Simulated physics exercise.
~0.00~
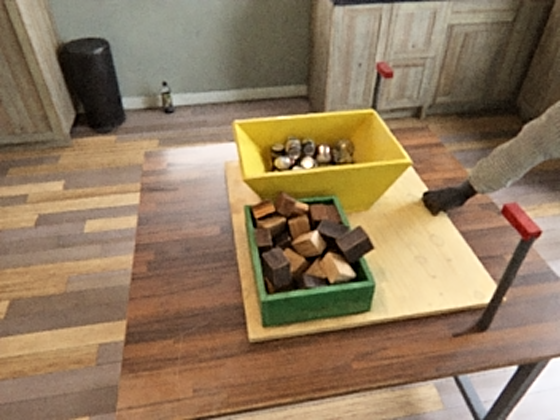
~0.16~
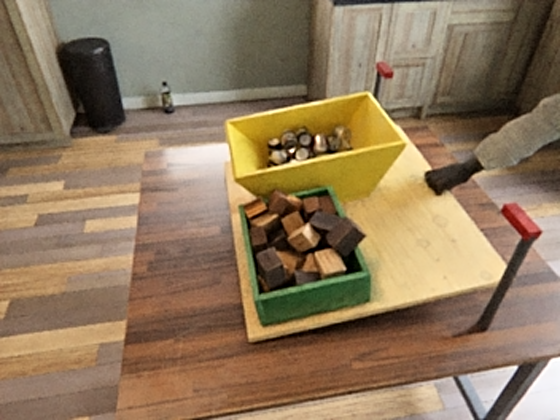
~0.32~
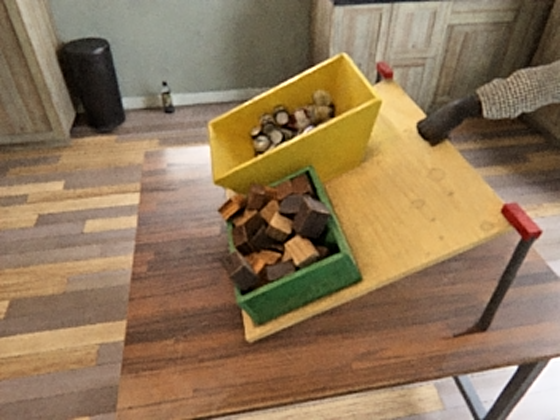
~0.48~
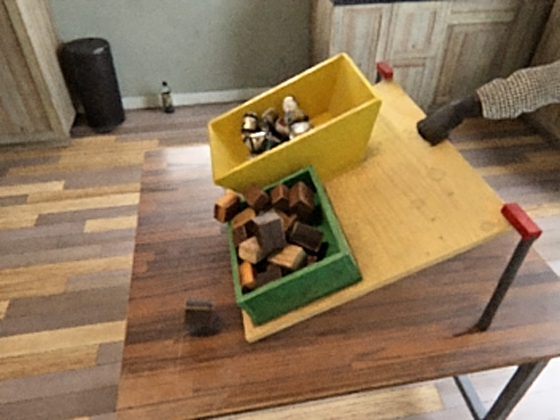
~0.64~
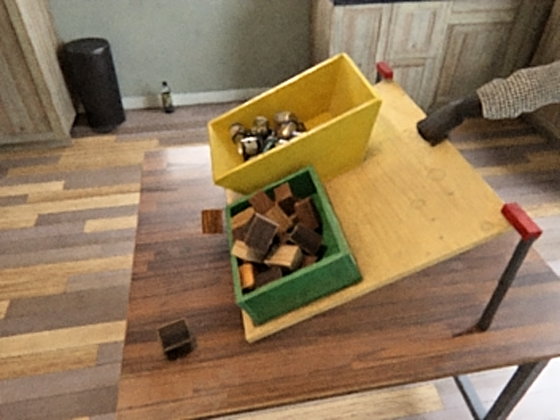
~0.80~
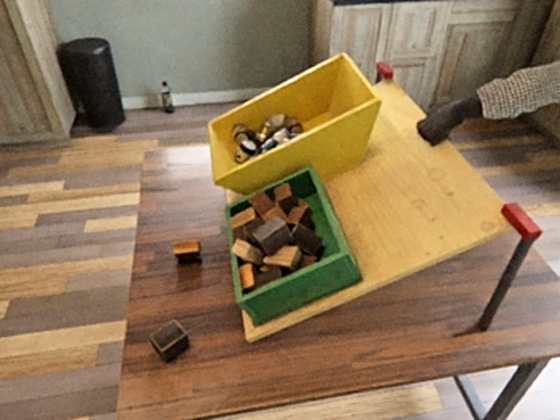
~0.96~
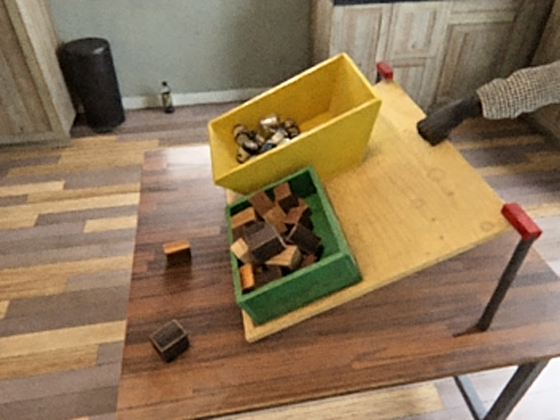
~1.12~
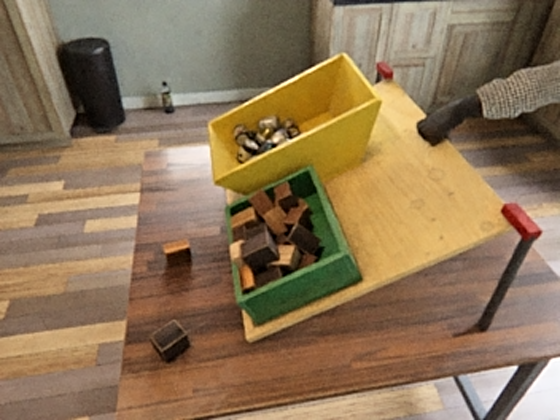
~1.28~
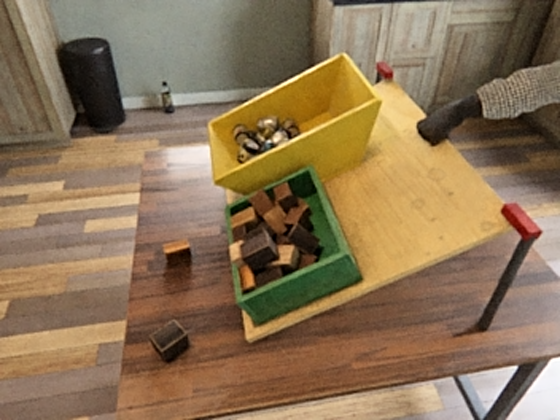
A gloved hand tilts the board, and two wooden blocks tumble from the green crate.
